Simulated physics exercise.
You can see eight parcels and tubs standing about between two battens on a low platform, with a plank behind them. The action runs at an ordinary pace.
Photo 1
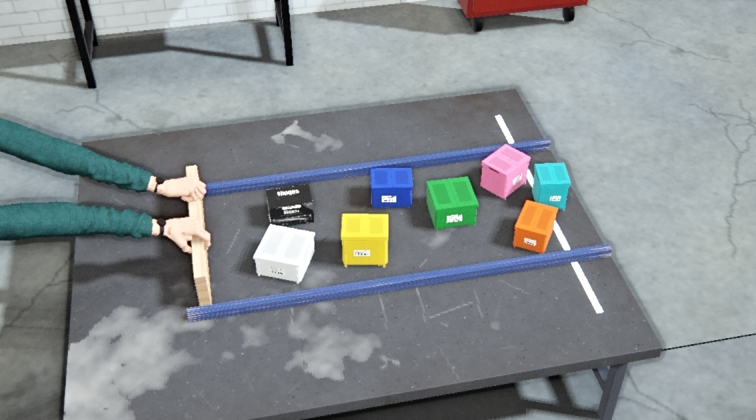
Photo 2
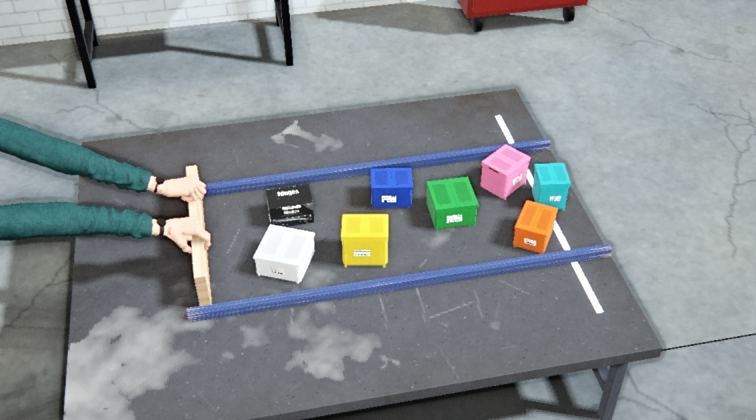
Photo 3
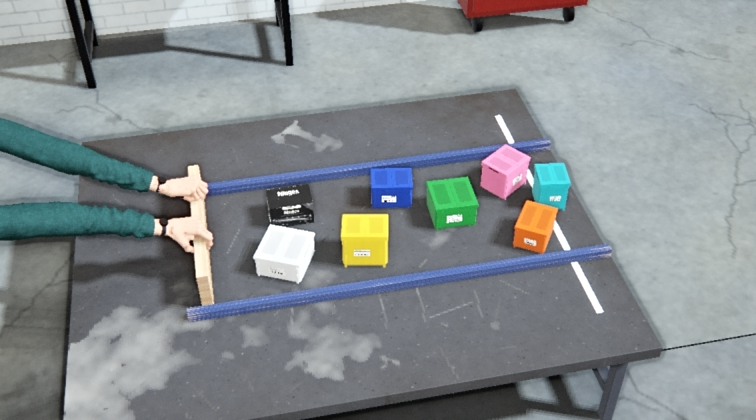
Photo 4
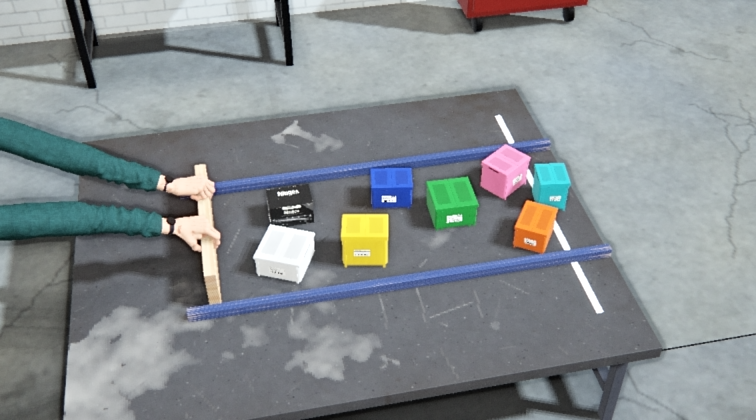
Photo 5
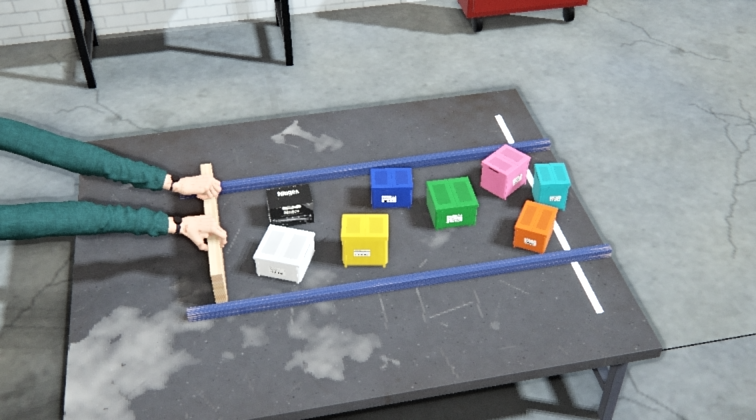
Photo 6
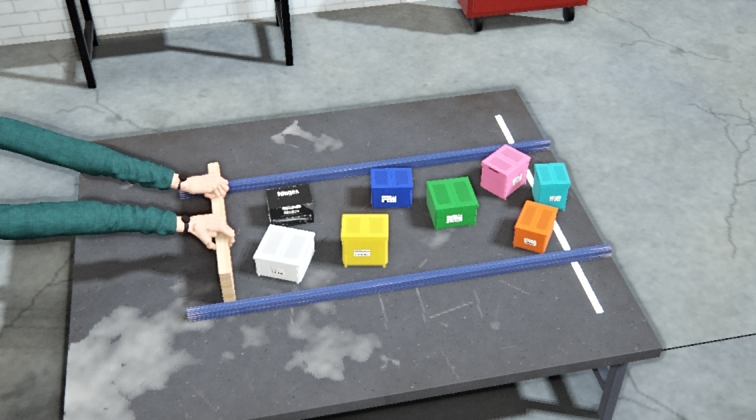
On a dark, stained tabletop in a workshop, eight colourful boxes stand between two long blue rails, near a white line at the right. Two green-sleeved arms grip a wooden plank at the left, hold it nearly still at first, then slide it slightly rightward, while the boxes stay in place.
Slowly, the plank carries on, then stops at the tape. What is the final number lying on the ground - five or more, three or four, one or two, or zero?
It ends at five or more.
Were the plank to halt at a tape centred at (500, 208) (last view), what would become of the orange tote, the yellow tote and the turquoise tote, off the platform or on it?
Okay, so the orange tote ends up down, the yellow tote is still on top, and finally the turquoise tote ends up down.
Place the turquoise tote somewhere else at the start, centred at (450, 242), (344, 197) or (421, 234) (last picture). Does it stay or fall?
At the three spots, the turquoise tote tips over, tips over and tips over.
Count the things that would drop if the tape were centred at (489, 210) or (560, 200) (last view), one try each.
3 and 8.
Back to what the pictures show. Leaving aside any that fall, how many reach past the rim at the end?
Answer: 2.
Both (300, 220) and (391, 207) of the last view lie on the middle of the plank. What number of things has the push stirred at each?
3 and 5.
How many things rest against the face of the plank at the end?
The number is 2.
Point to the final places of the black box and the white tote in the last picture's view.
Black box: (553, 170); white tote: (573, 205).
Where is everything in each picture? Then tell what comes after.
In the first picture, turquoise tote (550, 187); orange tote (535, 227); pink tote (505, 172); plank (198, 234); tape (543, 202).
In the second picture, orange tote (535, 227); white tote (285, 254).
In the third picture, pink tote (505, 173); plank (201, 234).
In the fourth picture, turquoise tote (550, 187); yellow tote (365, 241).
In the fifth picture, orange tote (535, 227); blue tote (391, 189).
In the sixth picture, turquoise tote (550, 187); orange tote (535, 227); pink tote (505, 173); plank (221, 231); tape (543, 202).
Soon after, none off yet; turquoise tote at rest near (550, 187); orange tote at rest near (535, 227); pink tote at rest near (505, 173).
At rest, the number that fall off is five or more; fallen, yellow tote, blue tote, green tote, pink tote, orange tote and turquoise tote.
